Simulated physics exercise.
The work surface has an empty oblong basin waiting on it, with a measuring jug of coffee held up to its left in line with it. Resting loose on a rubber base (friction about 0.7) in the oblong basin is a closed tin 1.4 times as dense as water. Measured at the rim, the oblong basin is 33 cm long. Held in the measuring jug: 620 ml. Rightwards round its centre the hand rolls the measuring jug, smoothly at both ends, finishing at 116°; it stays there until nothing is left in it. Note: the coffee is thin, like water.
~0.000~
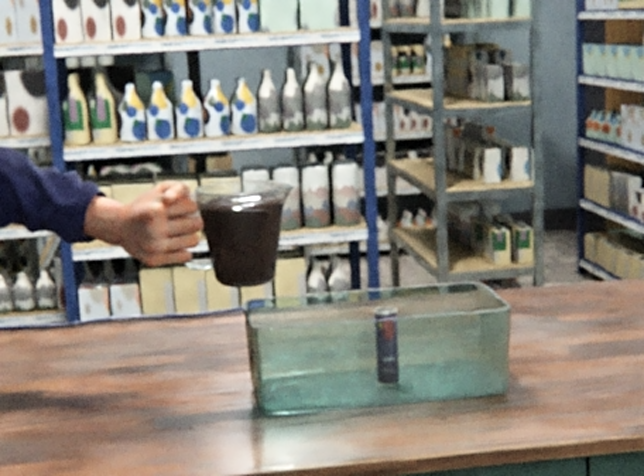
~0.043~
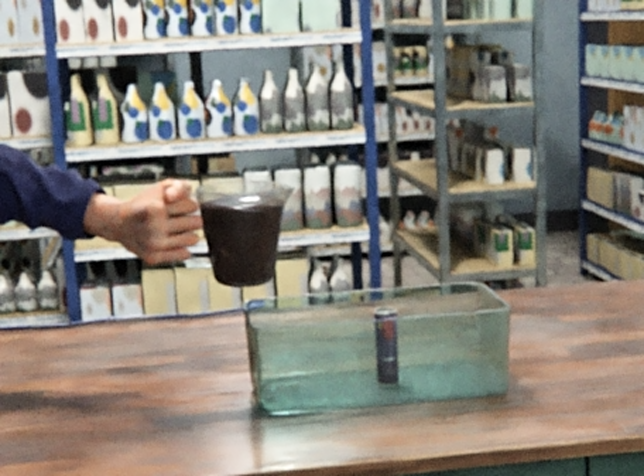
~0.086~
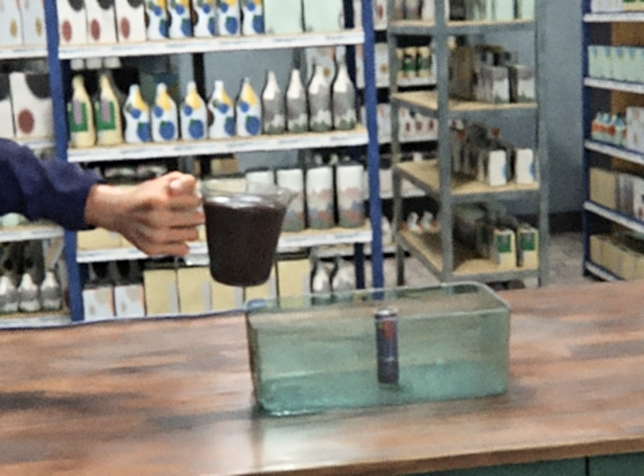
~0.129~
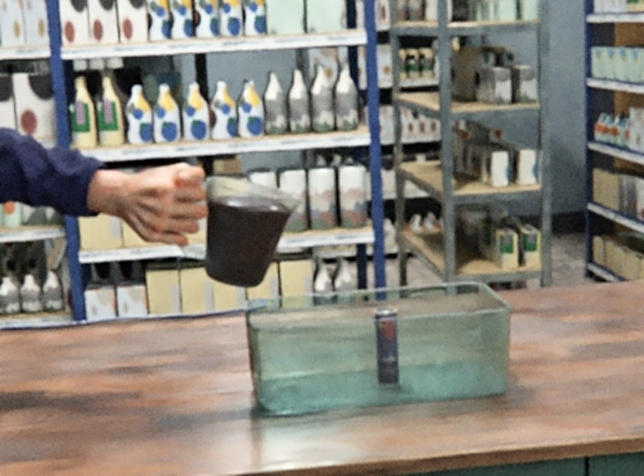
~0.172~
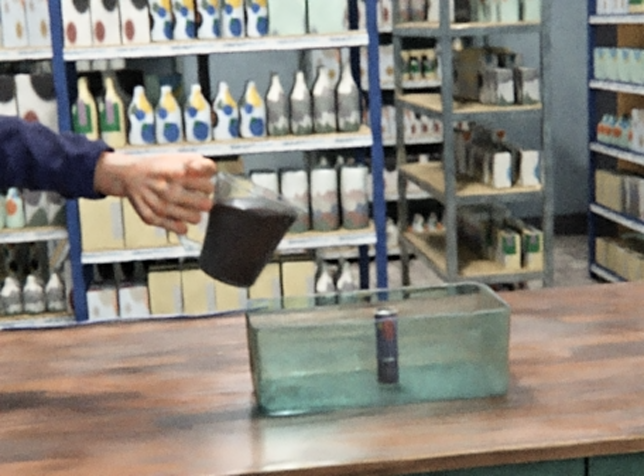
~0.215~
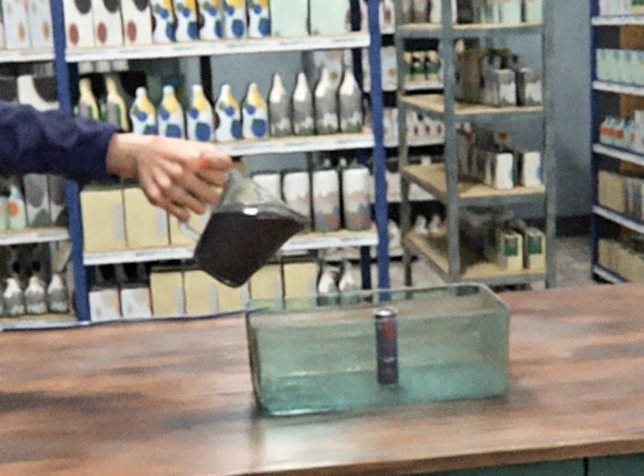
A hand holds a jug of dark liquid beside a glass basin and tilts it rightwards.
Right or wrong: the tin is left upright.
Right.
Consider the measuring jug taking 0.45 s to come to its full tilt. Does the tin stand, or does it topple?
Then it stays up.
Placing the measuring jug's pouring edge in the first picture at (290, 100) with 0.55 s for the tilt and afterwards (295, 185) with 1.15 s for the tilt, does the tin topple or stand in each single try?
Try 1: Tipped over; try 2: Still standing.
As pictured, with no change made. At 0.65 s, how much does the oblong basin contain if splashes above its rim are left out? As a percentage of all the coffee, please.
Roughly 94 %.
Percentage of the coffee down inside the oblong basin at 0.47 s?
Estimate - around 48 in a hundred parts.
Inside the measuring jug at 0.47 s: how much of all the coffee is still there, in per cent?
Some 36 per cent.
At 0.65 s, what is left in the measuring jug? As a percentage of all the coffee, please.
Near 2 percent, more or less.
By 0.47 s the tilt is 109° and 36 per cent is still to pour; the tin stands where it began.
By 0.65 s the tilt is 116° and 2 per cent is still to pour; the tin stands where it began.
By 0.84 s the tilt is 116° and 0 per cent is still to pour; the tin stands where it began.
By 1.05 s the tilt is 116° and 0 per cent is still to pour; the tin stands where it began.
At rest the tin stands where it began.
